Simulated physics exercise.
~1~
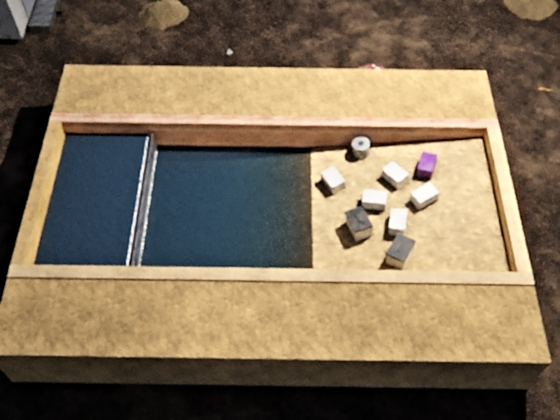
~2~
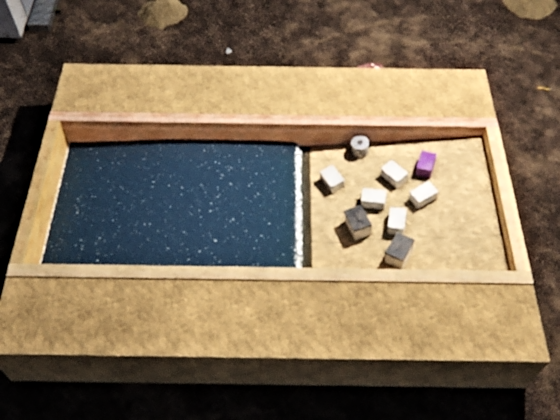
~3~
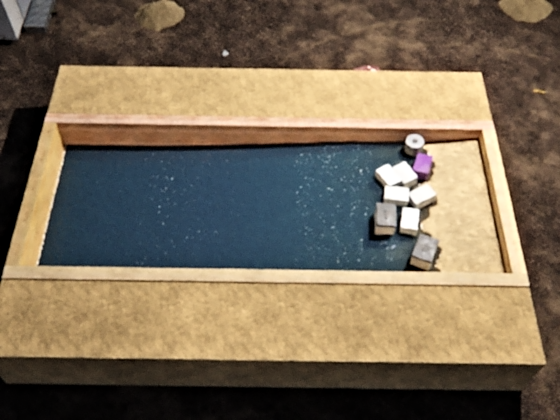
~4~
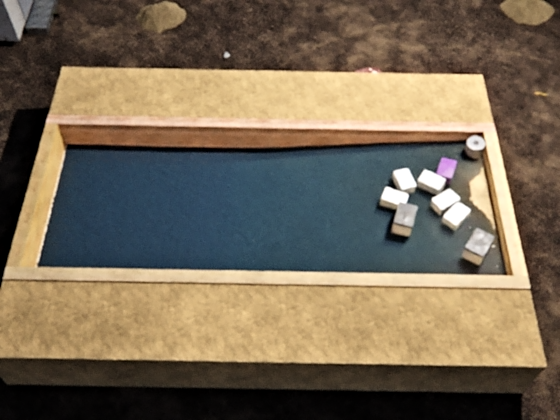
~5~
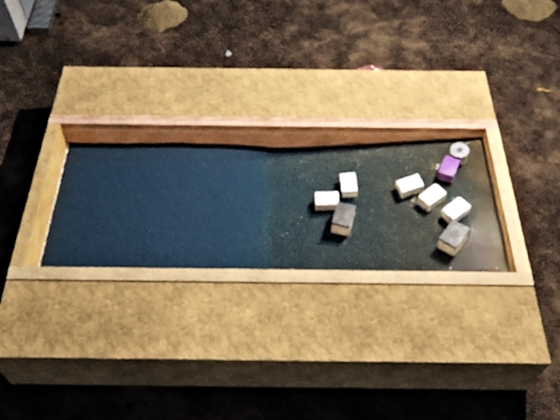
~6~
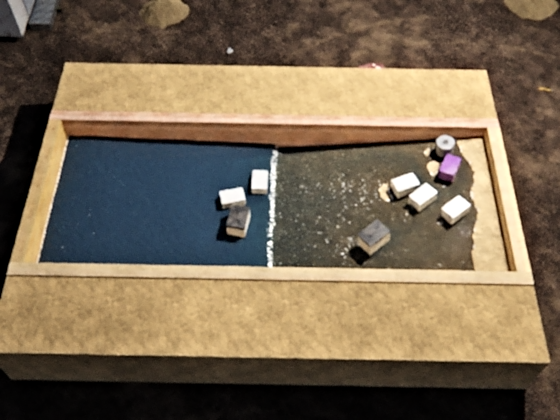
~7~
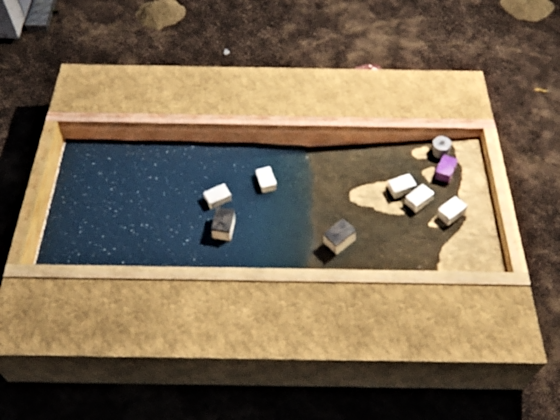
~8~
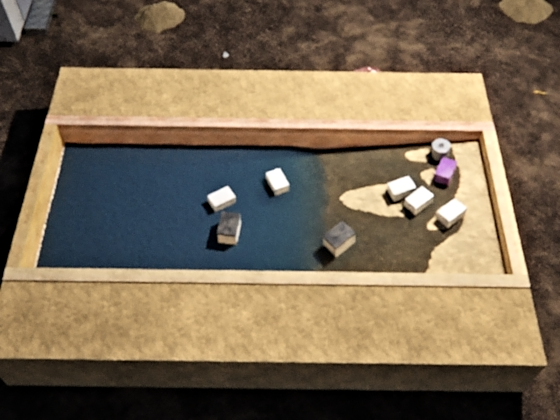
Dark blue water, held back by a thin barrier at the left of a shallow wooden tray on brown ground, is seen from above, with white and grey blocks, a purple block and a small grey cylinder scattered on pale sand at the right. The barrier is gone and a foaming front crosses to the sand's edge. The water pushes the blocks together and rightward, nearly covering the sand. It then draws back, carrying several blocks left. Finally two white blocks and a grey one float in the calmer water, while the purple block rests among others on the partly wet sand.
